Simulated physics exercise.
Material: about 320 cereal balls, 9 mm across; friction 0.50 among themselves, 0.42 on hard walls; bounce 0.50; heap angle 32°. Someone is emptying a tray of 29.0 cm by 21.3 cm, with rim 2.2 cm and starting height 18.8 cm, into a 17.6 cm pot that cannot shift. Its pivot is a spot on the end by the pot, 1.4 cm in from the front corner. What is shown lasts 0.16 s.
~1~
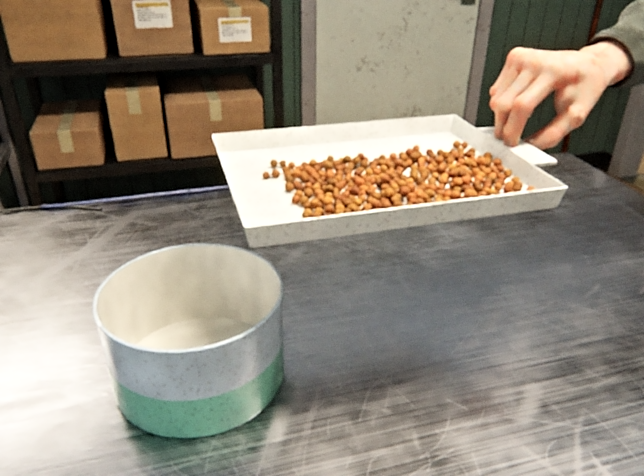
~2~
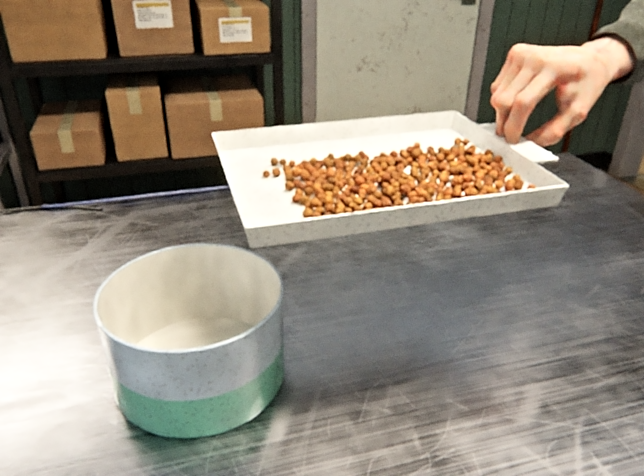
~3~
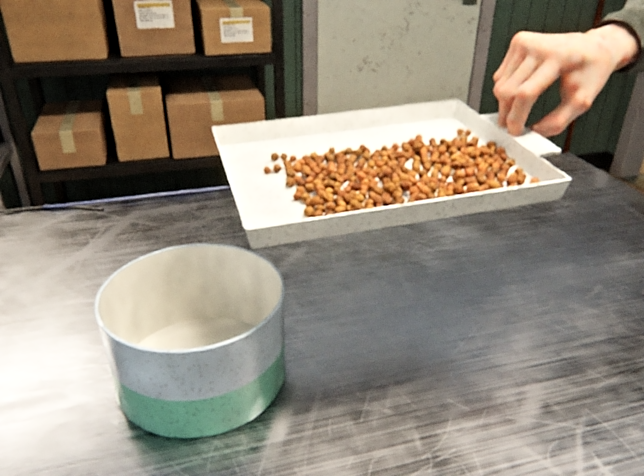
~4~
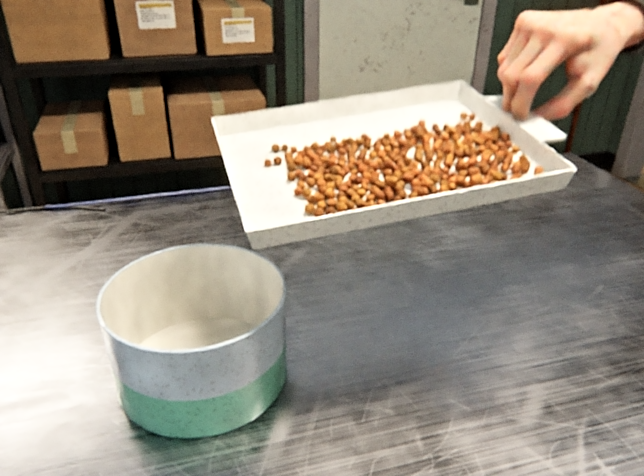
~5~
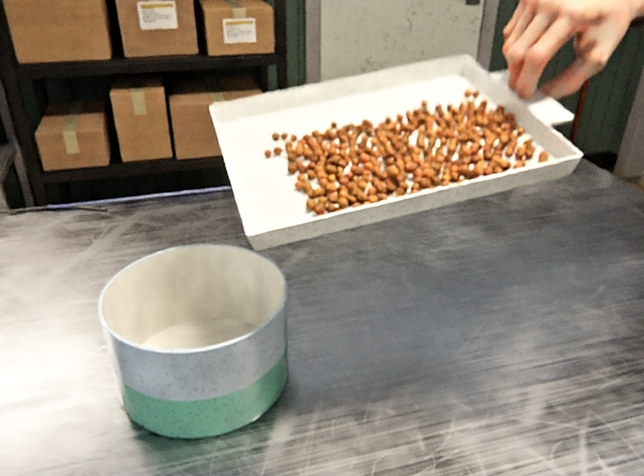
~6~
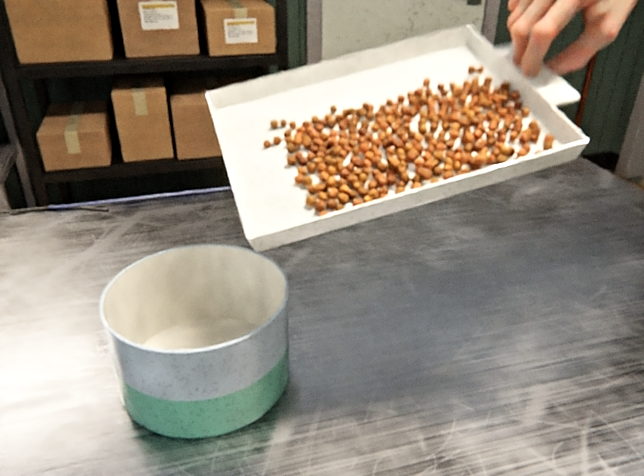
A shallow white tray scattered with small orange-brown balls hangs above a scratched dark metal tabletop, seen from slightly above, with cardboard boxes on dark shelves behind. A round pot, pale grey-blue above a green base, stands empty at the left, while a hand is at the tray's right end. The hand raises that end, slowly then more steeply, tilting the tray down leftward as the view shifts very slightly.
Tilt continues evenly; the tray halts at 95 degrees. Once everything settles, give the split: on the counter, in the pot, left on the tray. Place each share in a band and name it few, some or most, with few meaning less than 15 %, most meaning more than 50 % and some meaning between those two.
In the end: Counter most, pot few, tray few.
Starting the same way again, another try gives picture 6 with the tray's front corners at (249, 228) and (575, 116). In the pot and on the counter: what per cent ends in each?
Pot 65 % / counter 35 %.
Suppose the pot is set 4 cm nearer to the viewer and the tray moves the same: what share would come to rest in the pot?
With that change it comes to something like 35 in a hundred.
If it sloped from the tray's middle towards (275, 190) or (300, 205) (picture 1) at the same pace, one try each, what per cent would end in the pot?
Around 80 % for the first direction, around 25 % for the second.
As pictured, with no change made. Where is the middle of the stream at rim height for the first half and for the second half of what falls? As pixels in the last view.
At about (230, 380), then at (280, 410).
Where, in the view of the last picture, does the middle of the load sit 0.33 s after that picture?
Roughly (336, 164).
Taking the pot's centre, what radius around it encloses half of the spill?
Close to 20 cm, give or take.
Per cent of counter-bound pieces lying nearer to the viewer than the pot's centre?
Near 100 in a hundred.
Then, 0.19 s after the last picture, tilt 58 degrees; the tray holds 100 %, the pot 0 %.
Then, 0.33 s after the last picture, tilt 85 degrees; the tray holds 100 %, the pot 0 %.
Then, 0.59 s after the last picture, tilt 95 degrees; the tray holds 5 %, the pot 0 %.
In the end, counter 100 %, pot 0 %, tray 0 %.
